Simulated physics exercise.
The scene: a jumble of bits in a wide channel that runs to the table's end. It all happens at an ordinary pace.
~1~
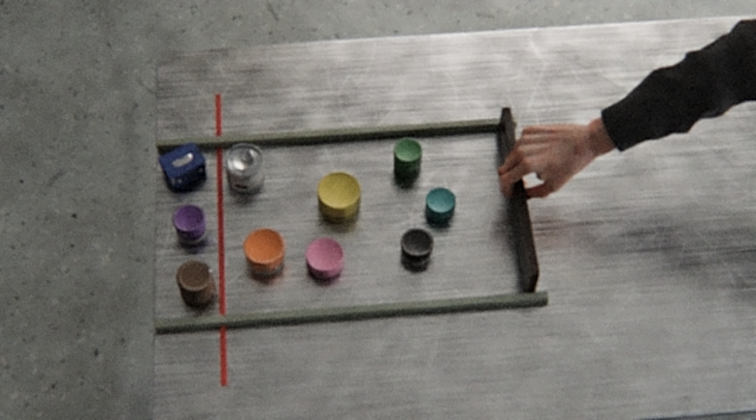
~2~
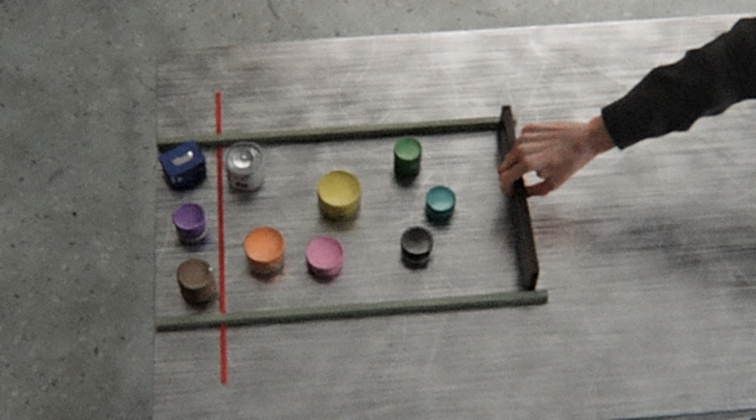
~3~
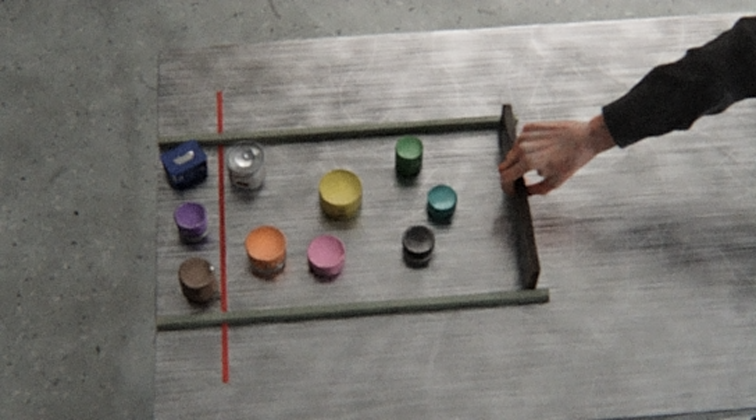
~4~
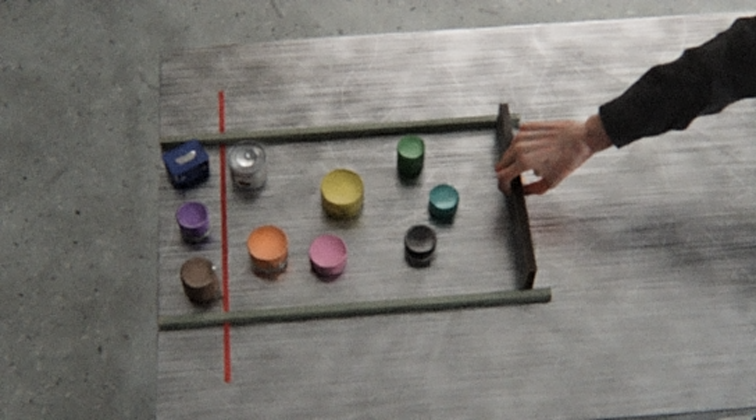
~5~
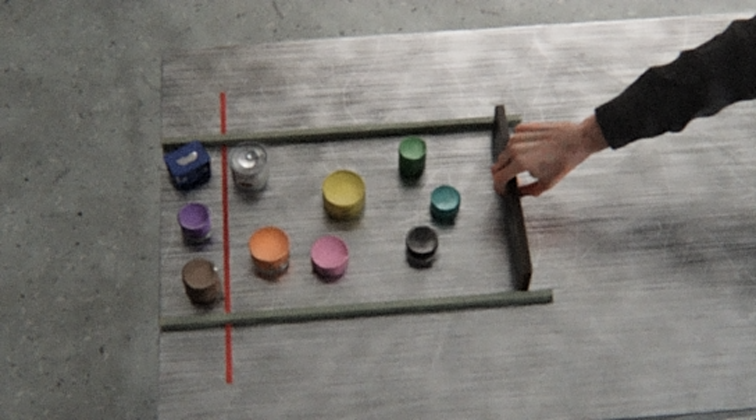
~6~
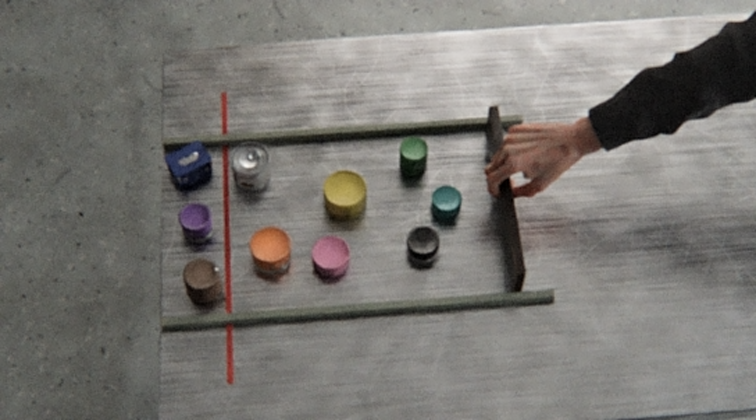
A hand slides a dark board slightly left toward colourful pots that stay still.
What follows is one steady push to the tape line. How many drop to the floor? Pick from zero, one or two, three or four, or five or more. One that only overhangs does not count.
The number that fall off is one or two.
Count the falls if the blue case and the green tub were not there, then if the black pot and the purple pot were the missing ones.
The counts: 0 and 1.
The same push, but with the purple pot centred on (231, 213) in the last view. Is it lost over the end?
Then it remains up.
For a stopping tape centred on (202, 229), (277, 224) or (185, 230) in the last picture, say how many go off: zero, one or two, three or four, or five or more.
The falls would be 5 or more; none at all; at least five.
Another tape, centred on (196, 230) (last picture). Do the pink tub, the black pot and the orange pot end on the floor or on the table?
The pink tub remains up, the black pot stays on, the orange pot falls.
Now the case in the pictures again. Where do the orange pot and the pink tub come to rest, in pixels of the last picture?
Near (180, 248) and (209, 297).
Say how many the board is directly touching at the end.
In contact: 5.
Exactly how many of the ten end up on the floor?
It comes to 1.
A little later, none off yet; blue case at rest near (189, 165); purple pot at rest near (197, 222); brown lid at rest near (202, 280).
When it is over, the number that fall off is one or two; down, blue case.
